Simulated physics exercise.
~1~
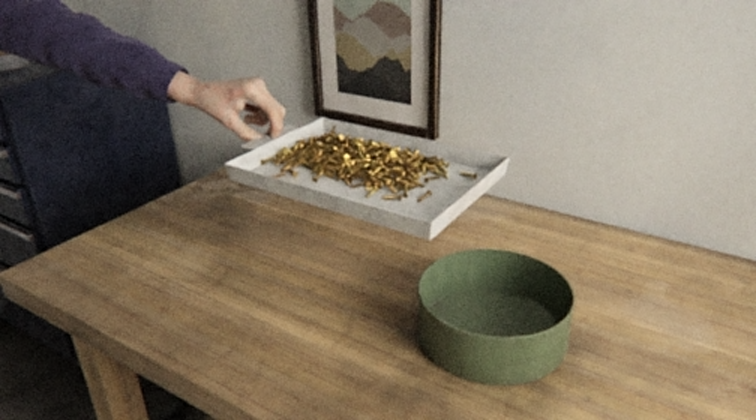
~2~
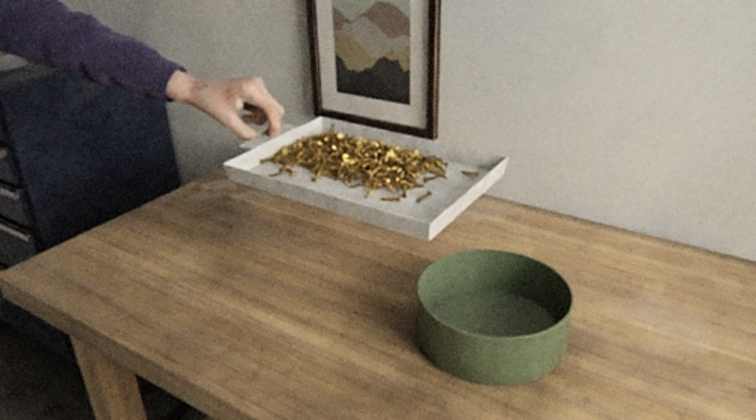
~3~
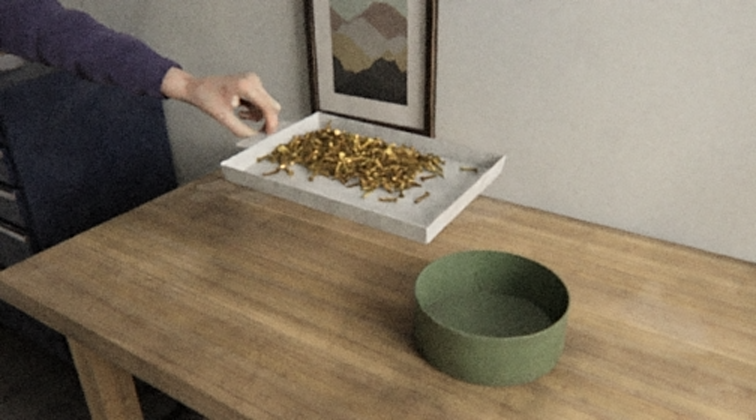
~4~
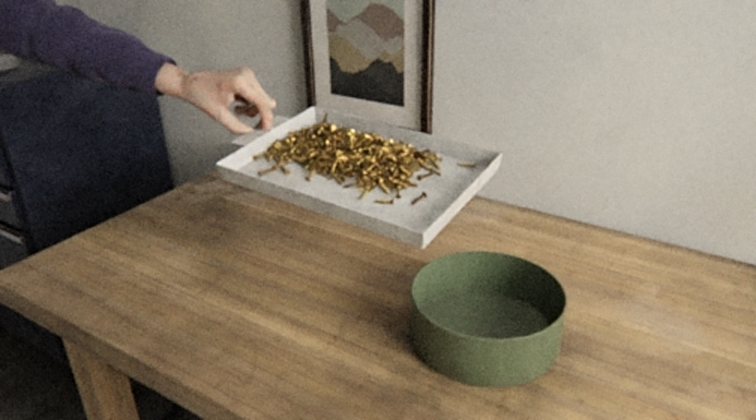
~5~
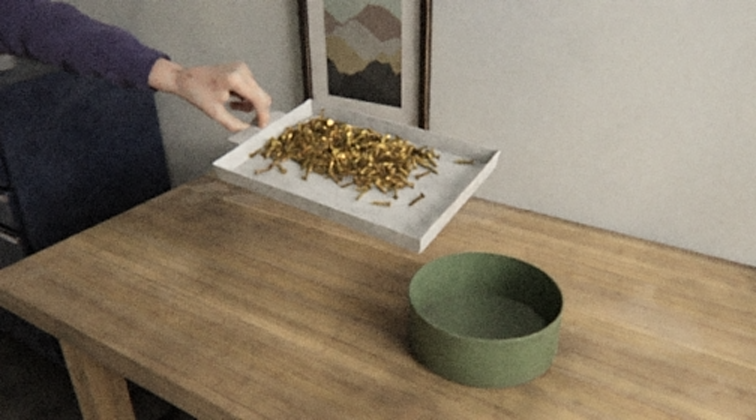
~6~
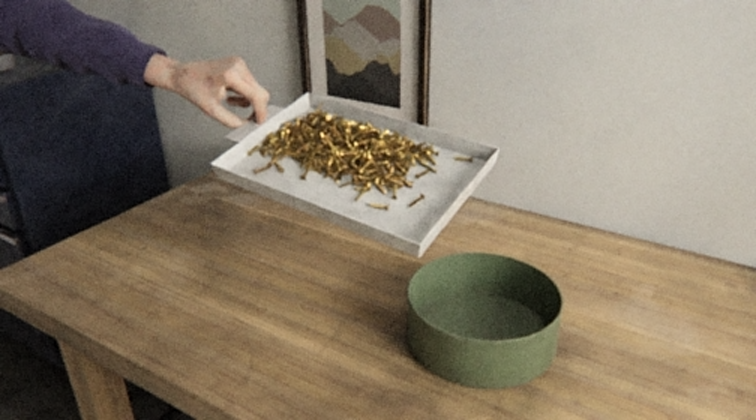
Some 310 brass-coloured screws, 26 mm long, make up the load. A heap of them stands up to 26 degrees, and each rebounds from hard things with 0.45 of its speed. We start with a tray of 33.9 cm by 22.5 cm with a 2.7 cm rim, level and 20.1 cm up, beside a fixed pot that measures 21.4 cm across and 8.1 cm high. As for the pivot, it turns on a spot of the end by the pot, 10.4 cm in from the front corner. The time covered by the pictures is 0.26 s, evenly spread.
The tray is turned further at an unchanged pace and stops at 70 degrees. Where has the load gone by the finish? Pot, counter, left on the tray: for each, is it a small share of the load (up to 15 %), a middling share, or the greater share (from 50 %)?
Pot: A small share, counter: A middling share, tray: The greater share.
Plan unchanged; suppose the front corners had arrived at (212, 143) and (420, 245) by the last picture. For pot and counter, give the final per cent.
Pot 5; counter 65.
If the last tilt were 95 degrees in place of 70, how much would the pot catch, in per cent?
I'd put it at close to 15 per cent.
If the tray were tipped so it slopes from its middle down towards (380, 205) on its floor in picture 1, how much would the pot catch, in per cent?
Estimate: Near 15 per cent.
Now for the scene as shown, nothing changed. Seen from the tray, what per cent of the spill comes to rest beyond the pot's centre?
Share: Around 0 %.
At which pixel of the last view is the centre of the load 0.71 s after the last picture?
The load's centre is near (348, 223) at that time.
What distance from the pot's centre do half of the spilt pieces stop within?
Distance: Roughly 18 cm.
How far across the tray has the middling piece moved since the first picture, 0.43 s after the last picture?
Roughly 8 cm.
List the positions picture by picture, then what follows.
The first frame shows tray tilt 0 degrees, front corners at (229, 163) and (430, 220); middle of the pieces at (362, 160); pot at (495, 288).
The second frame shows tray tilt 1 degrees, front corners at (227, 163) and (429, 222); middle of the pieces at (361, 159).
The third frame shows tray tilt 3 degrees, front corners at (224, 163) and (426, 225); middle of the pieces at (358, 157).
The fourth frame shows tray tilt 6 degrees, front corners at (220, 163) and (423, 231), lowest corner right front; middle of the pieces at (355, 154).
The fifth frame shows tray tilt 9 degrees, front corners at (216, 163) and (420, 236), lowest corner right front; middle of the pieces at (352, 152).
The sixth frame shows tray tilt 13 degrees, front corners at (215, 163) and (419, 241), lowest corner right front; middle of the pieces at (350, 148); pot at (484, 292).
Then, 0.43 s after the last picture, tilt 40 degrees; the tray holds 100 %, the pot 0 %.
Then, 0.71 s after the last picture, tilt 58 degrees; the tray holds 95 %, the pot 0 %.
Then, 1.10 s after the last picture, tilt 70 degrees; the tray holds 80 %, the pot 0 %.
In the end, pot 0 %, counter 25 %, tray 75 %.
